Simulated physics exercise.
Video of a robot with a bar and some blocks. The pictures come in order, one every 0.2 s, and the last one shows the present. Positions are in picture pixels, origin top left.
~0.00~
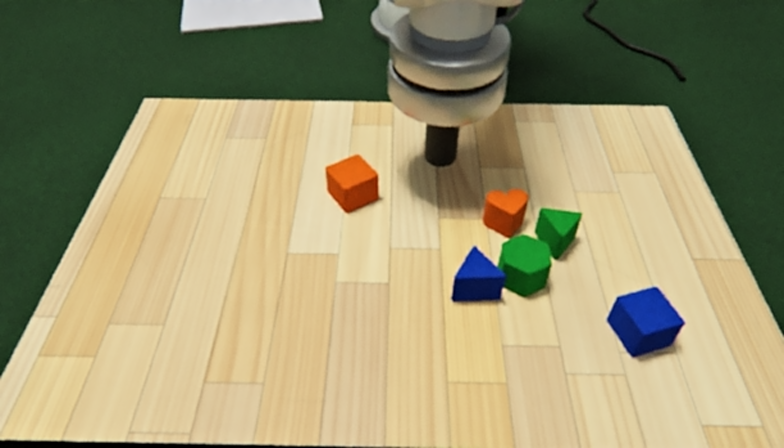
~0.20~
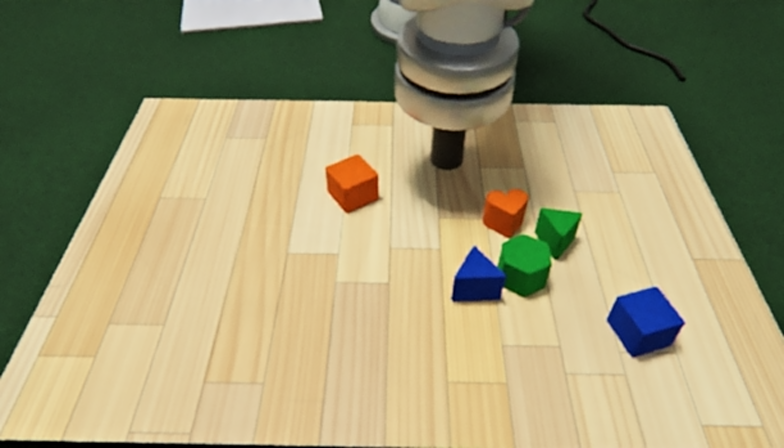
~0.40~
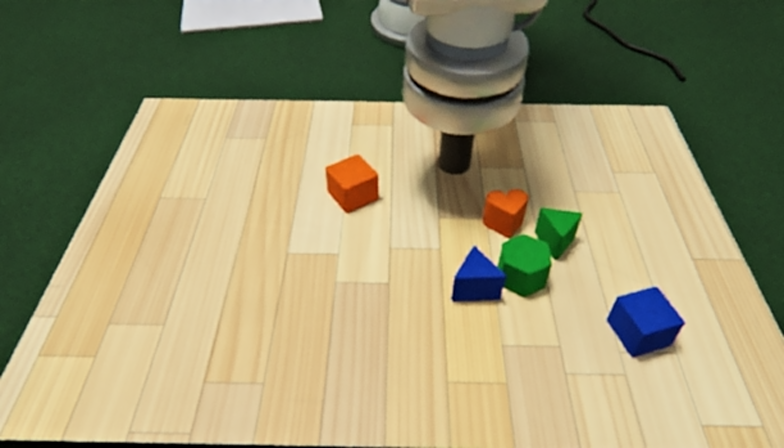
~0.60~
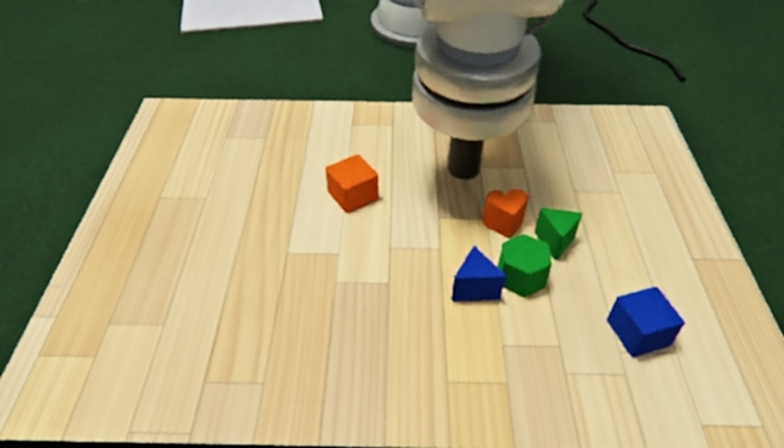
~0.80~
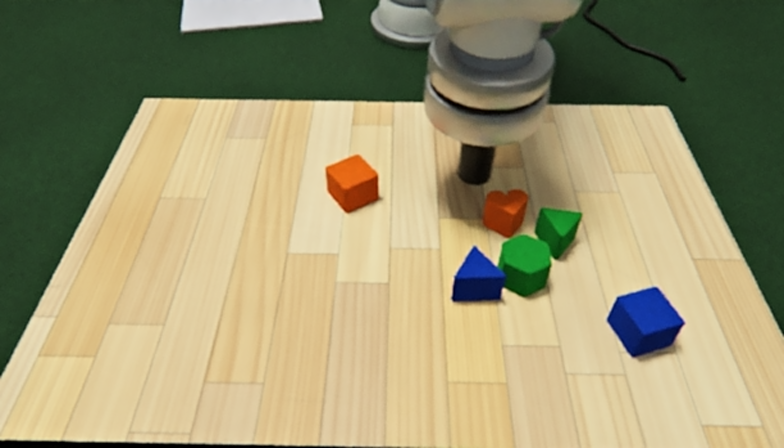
The robot's dark bar moves slightly right and down, nearing the orange heart among still blocks.
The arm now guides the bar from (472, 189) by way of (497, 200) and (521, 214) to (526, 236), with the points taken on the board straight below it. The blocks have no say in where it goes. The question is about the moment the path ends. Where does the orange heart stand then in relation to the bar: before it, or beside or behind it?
Pushed ahead.
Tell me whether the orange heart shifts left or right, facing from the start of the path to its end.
To the right.
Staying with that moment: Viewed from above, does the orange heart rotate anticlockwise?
The answer is no.
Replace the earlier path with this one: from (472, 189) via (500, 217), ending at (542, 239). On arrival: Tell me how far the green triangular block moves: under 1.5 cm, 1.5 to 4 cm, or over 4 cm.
Its displacement is between 1.5 and 4 cm.
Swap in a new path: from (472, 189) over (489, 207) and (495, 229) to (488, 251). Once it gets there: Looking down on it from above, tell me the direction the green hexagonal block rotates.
From above, it turns clockwise.
The first path, step by step. Halfway along, bar (514, 192); orange heart (513, 203), turned 20° clockwise.
At the end, bar (530, 221); blue triangular block unmoved; orange heart (511, 226), turned 55° clockwise; green hexagonal block (526, 259), turned 15° anticlockwise; green triangular block (569, 226), turned 35° anticlockwise.
